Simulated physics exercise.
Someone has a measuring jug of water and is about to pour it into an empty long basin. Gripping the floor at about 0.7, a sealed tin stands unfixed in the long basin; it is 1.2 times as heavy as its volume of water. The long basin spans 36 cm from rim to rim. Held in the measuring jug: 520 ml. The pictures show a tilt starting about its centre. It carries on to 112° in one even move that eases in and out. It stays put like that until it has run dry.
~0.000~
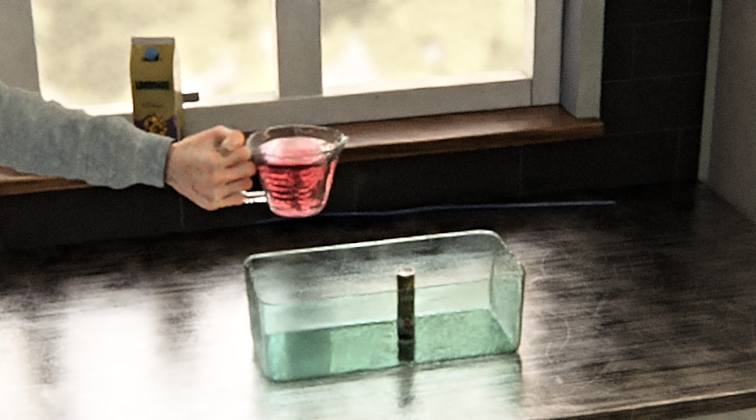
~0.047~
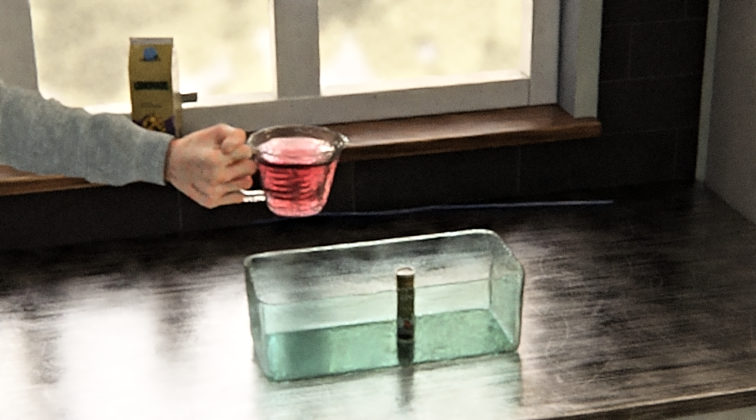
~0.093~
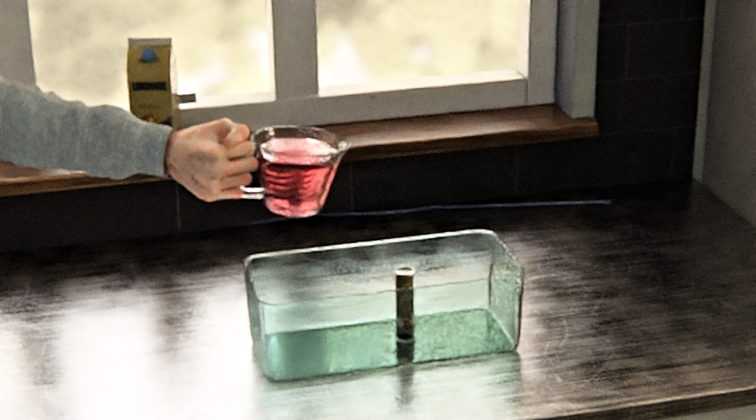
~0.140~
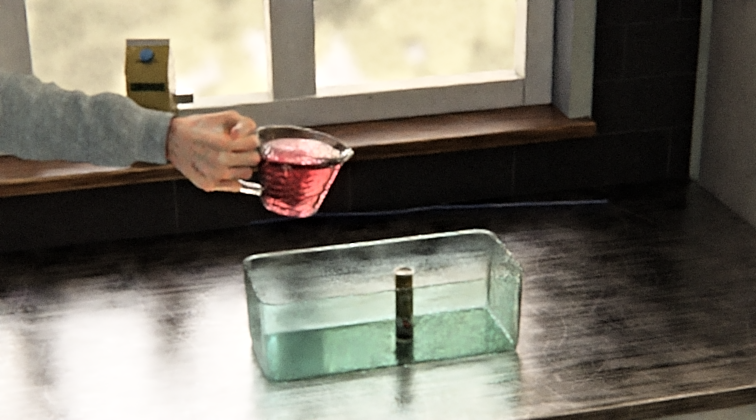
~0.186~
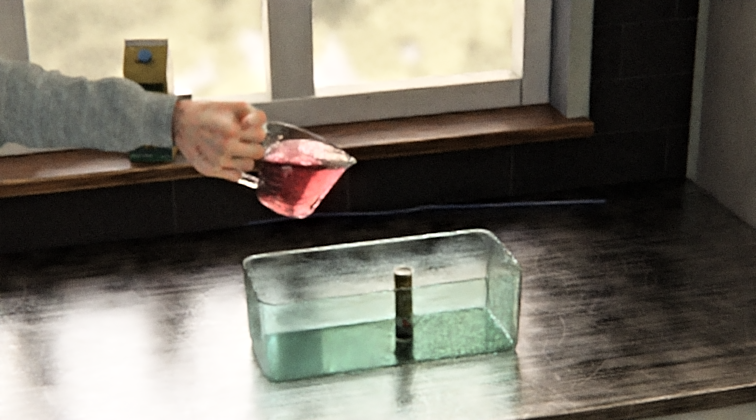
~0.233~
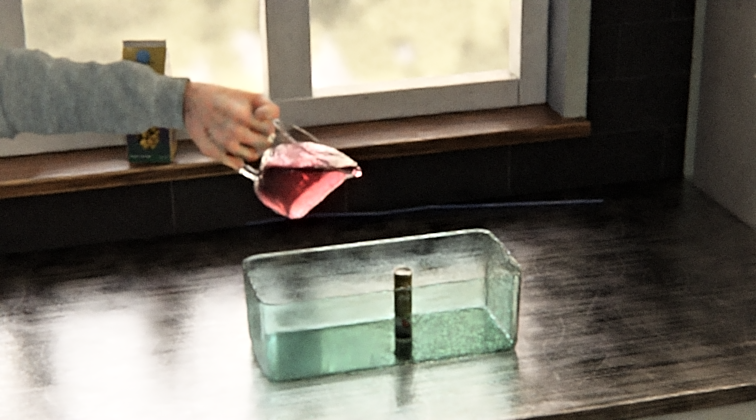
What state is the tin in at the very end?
It overturns.
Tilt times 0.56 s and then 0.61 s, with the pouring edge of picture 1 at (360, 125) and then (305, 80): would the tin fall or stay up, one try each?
Run one: It tumbles. Run two: It does not tip.
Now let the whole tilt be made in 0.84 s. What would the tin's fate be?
In that case the tin overturns.
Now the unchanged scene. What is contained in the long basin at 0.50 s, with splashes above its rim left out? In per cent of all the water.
42 %, more or less.
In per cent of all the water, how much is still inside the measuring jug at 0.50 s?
Close to 24 percent of the liquid remains at that time.
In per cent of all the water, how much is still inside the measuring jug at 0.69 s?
Around 1 in a hundred.
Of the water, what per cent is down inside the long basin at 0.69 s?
Looks like about 96 % of the whole amount.
By 0.50 s the tilt is 103° and 24 per cent is still to pour; the tin stands where it began.
By 0.69 s the tilt is 112° and 1 per cent is still to pour; the tin leans 15°.
By 0.89 s the tilt is 112° and 0 per cent is still to pour; the tin lies on its side.
By 1.11 s the tilt is 112° and 0 per cent is still to pour; the tin lies on its side.
At rest the tin lies on its side.
